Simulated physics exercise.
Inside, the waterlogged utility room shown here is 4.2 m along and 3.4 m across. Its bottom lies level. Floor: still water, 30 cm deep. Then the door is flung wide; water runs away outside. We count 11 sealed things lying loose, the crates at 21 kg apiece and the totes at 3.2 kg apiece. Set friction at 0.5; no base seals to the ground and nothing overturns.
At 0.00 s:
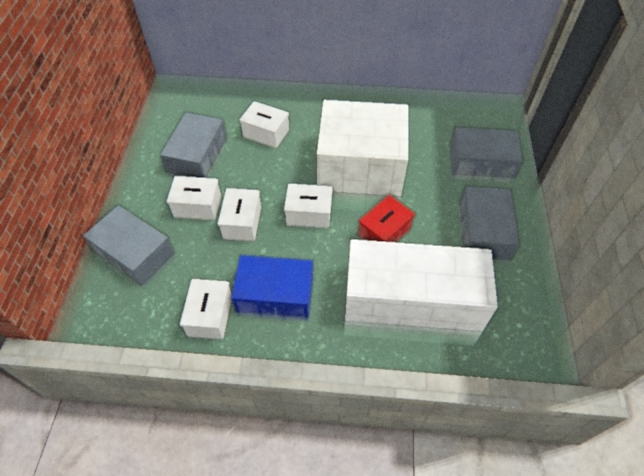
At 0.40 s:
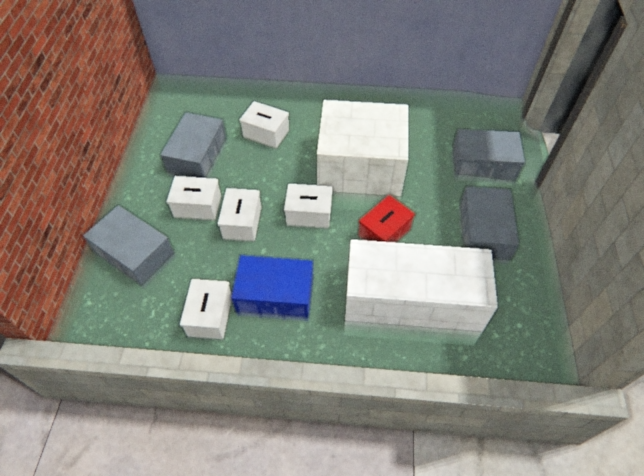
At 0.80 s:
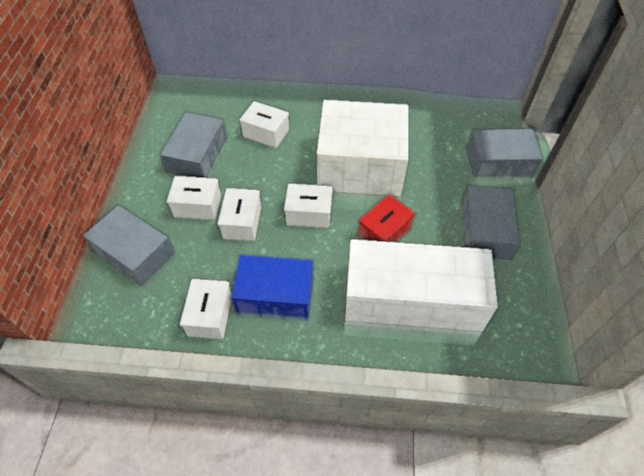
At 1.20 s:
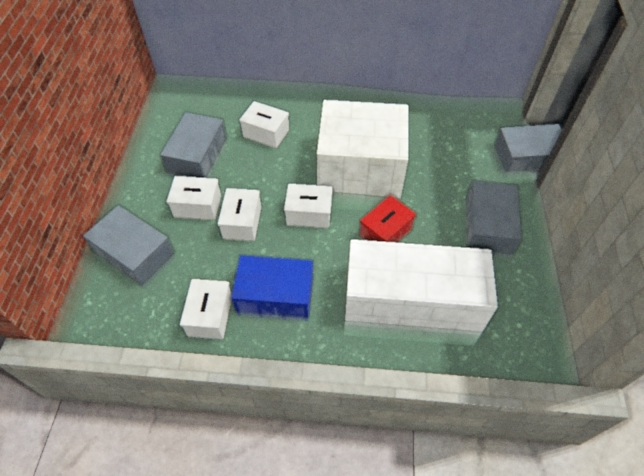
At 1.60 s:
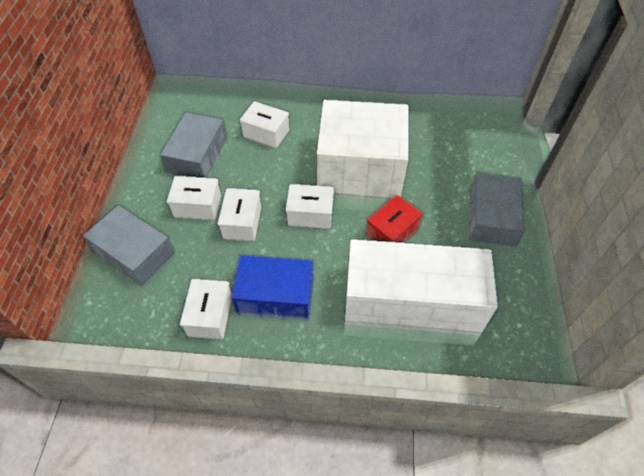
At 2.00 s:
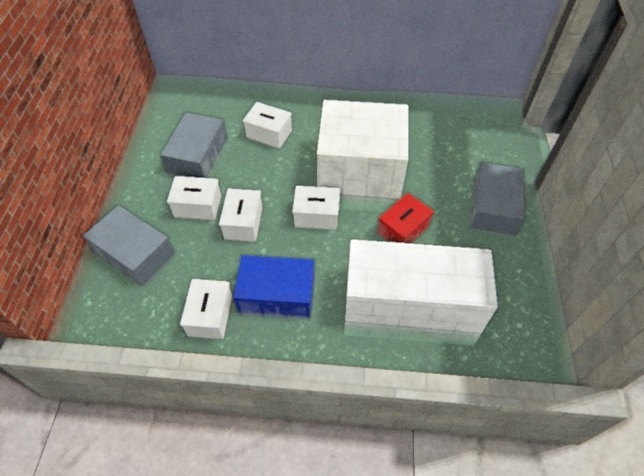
A gray block drifting out through an opening at right in a flooded room, another gray block and a red box shifting slightly after it.
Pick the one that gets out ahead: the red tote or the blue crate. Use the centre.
It is the red one that gets out ahead.
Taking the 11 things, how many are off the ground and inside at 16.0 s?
5 at that moment.
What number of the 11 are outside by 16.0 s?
6.
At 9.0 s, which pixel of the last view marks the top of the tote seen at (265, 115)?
Position estimate: Close to (463, 121).
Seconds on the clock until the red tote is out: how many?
Estimate: Close to 6.5 s.
After 4.0 s the red tote is near (474, 180), 1.0 m from its start, afloat; the blue crate is near (311, 266), 0.3 m from its start, afloat; 2 of 11 are out; 9 afloat.
After 9.0 s the red tote has gone out (at 6.5 s); the blue crate is near (296, 233), 0.5 m from its start, afloat; 4 of 11 are out; 7 afloat.
After 16.0 s the red tote has gone out (at 6.5 s); the blue crate is near (378, 204), 1.3 m from its start, afloat; 6 of 11 are out; 5 afloat.
After 20.0 s the red tote has gone out (at 6.5 s); the blue crate is near (456, 177), 2.1 m from its start, afloat; 6 of 11 are out; 5 afloat.
